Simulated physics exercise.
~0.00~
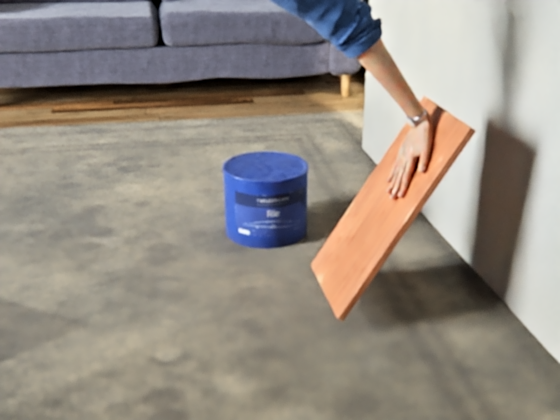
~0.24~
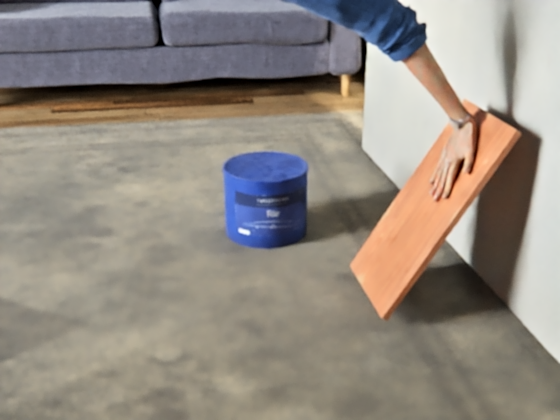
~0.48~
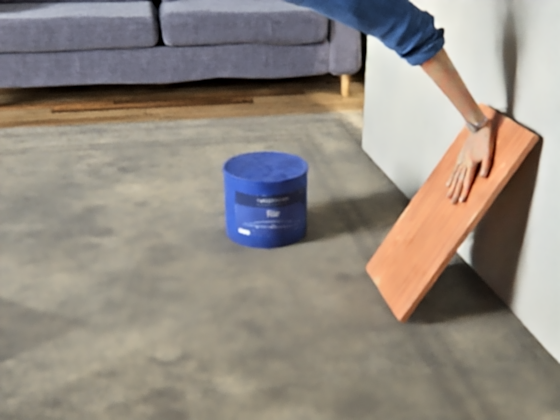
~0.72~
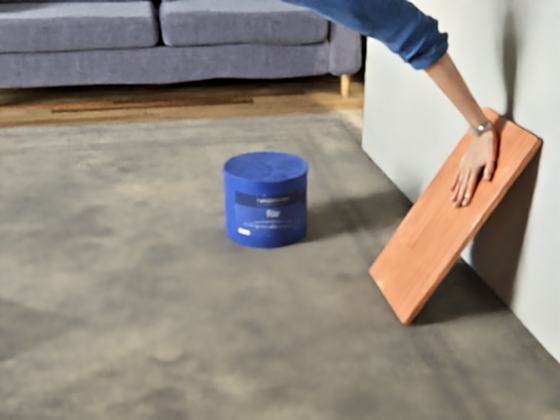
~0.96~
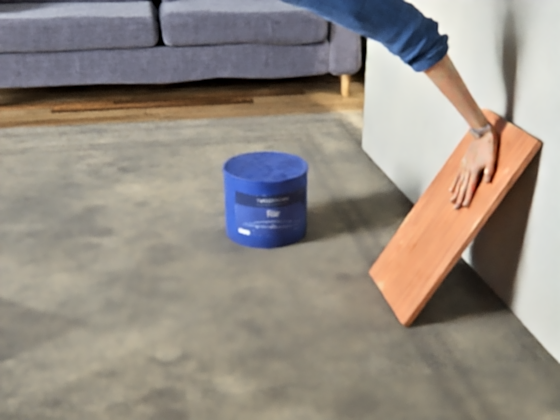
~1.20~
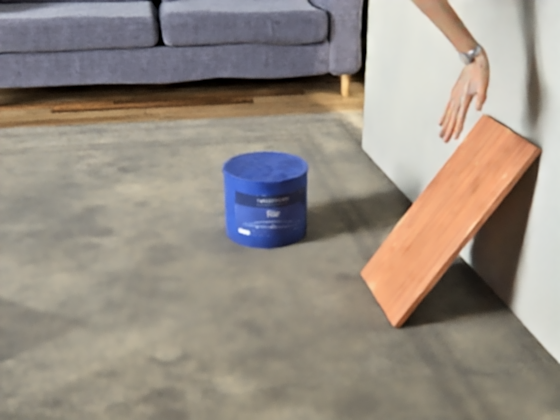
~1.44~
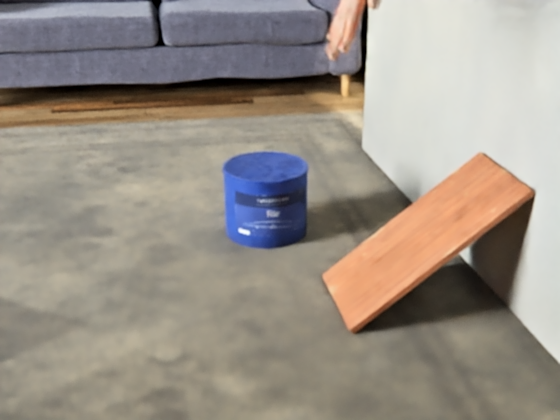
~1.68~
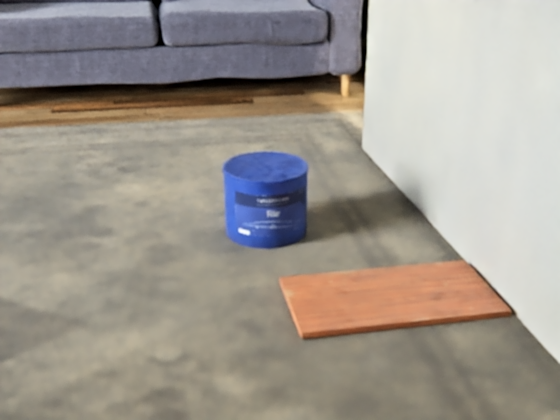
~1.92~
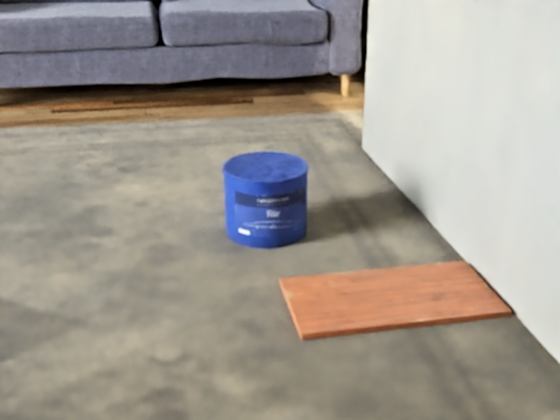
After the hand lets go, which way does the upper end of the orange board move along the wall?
It moves down, sinking along the wall until the board lies flat on the floor.
